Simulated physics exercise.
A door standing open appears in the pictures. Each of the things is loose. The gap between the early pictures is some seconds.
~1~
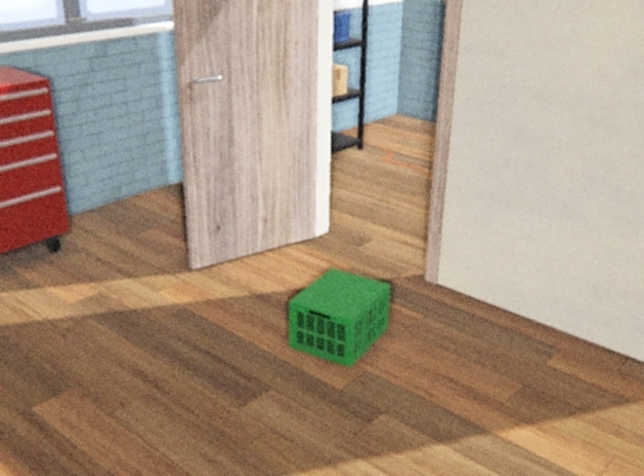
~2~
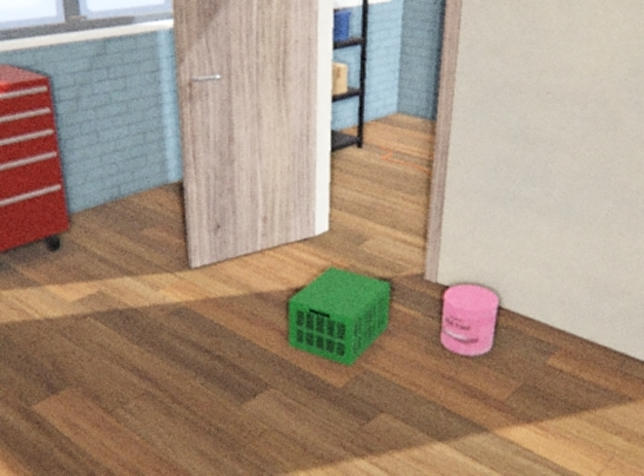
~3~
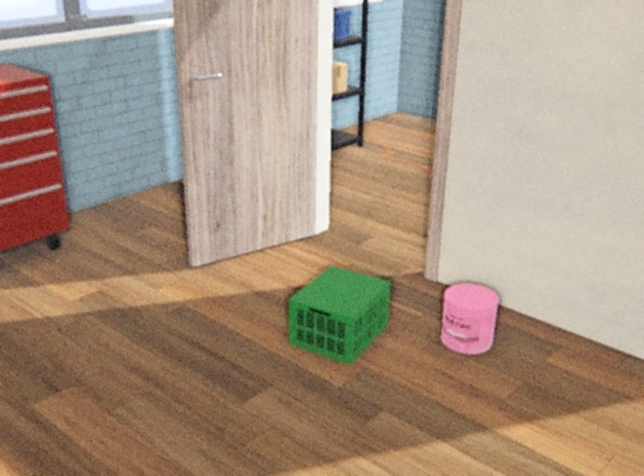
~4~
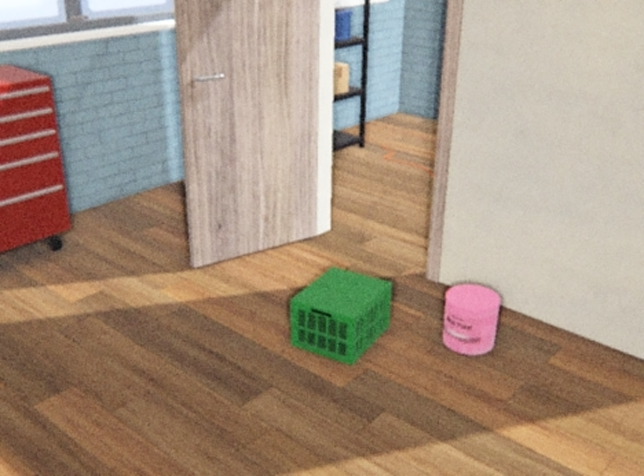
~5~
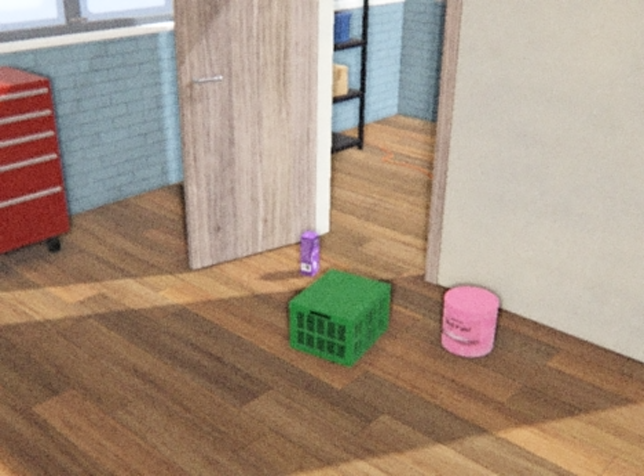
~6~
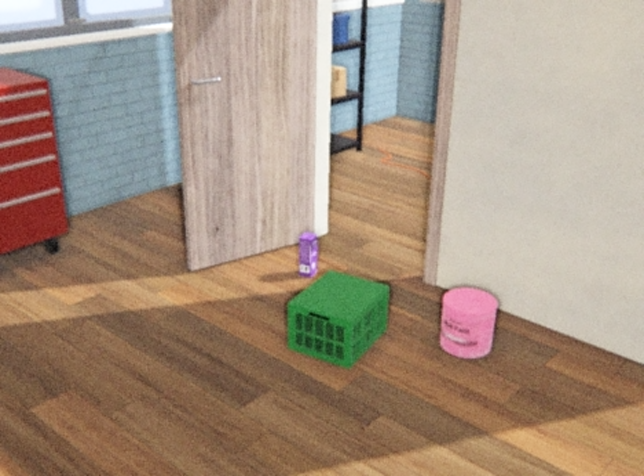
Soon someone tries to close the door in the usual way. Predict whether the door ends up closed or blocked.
The door makes it to the frame.
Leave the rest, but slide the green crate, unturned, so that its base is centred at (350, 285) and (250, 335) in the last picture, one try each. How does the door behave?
In order, the door is hindered, then swings completely to.
Then, 1.20 s later than the last frame, door 48° open; purple carton moved about its own width near (321, 255).
Then, 1.70 s later than the last frame, door 18° open; purple carton moved well along near (365, 251).
When it is over, door 0° open; moved from the start, purple carton; the other 2 as before. End places, in pixels of the last picture, purple carton near (392, 241).
